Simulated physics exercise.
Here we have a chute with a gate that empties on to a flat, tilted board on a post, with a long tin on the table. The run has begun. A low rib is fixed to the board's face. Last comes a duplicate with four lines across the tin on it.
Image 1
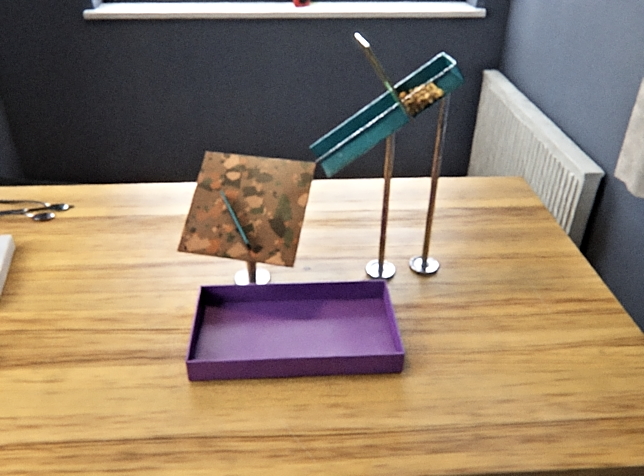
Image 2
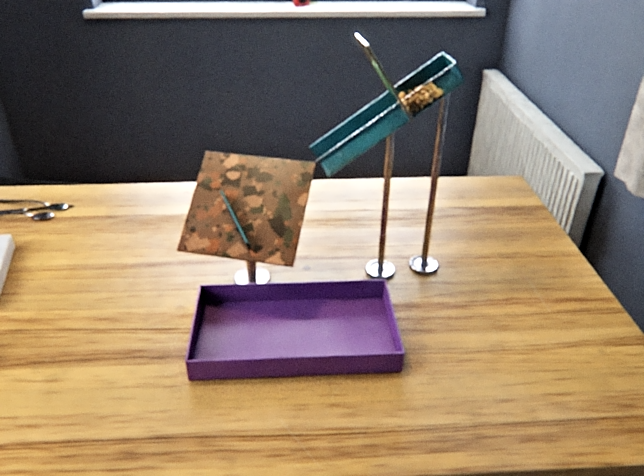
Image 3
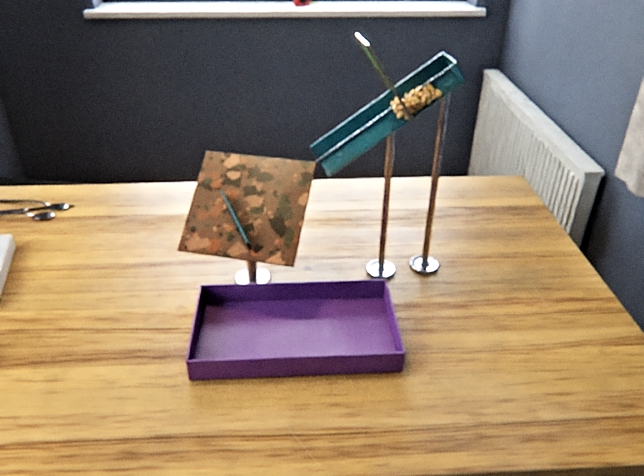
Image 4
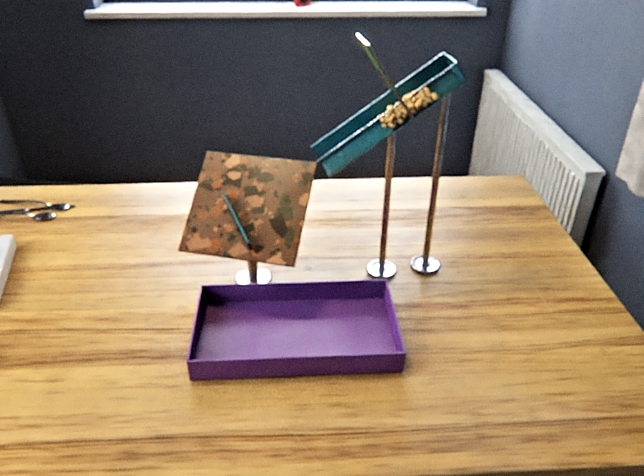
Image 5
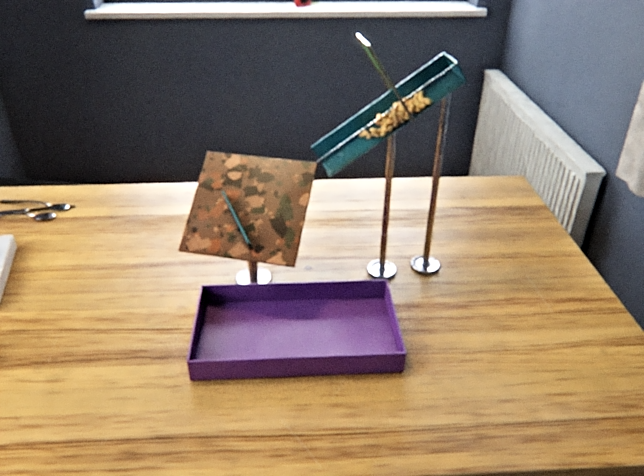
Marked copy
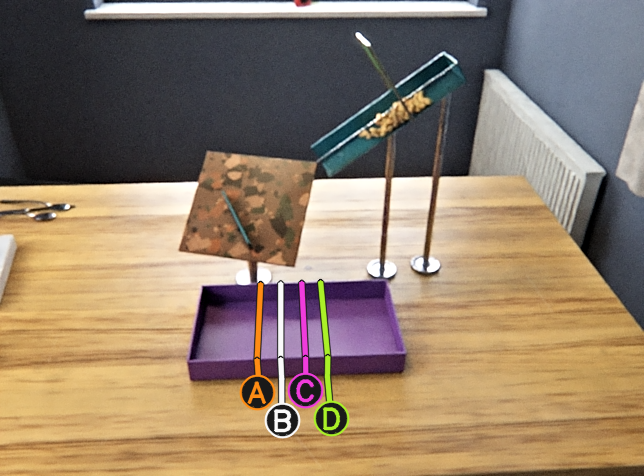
On a wooden table in a dark-walled room, a teal chute on two thin posts holds a heap of small tan pieces near its raised right end, beside a tilted, mottled board and an empty purple tin. The heap slides down the chute to the left, stretching out as it goes.
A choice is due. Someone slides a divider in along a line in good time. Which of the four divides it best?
I would pick line A.
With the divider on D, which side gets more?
Left.
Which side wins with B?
More lands on the left.
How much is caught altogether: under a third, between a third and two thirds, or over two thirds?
Over two thirds.
On the marked copy, line A crosses the front rim at (257, 358); line B crosses the front rim at (280, 358); line C crosses the front rim at (305, 357); line D crosses the front rim at (327, 356).
Choosing A, of what is caught, about half on the left of the divider, about half on the right.
Choosing B, of what is caught, nearly all on the left of the divider, a stray few on the right.
Choosing C, of what is caught, all on the left of the divider, none on the right.
Choosing D, of what is caught, all on the left of the divider, none on the right.
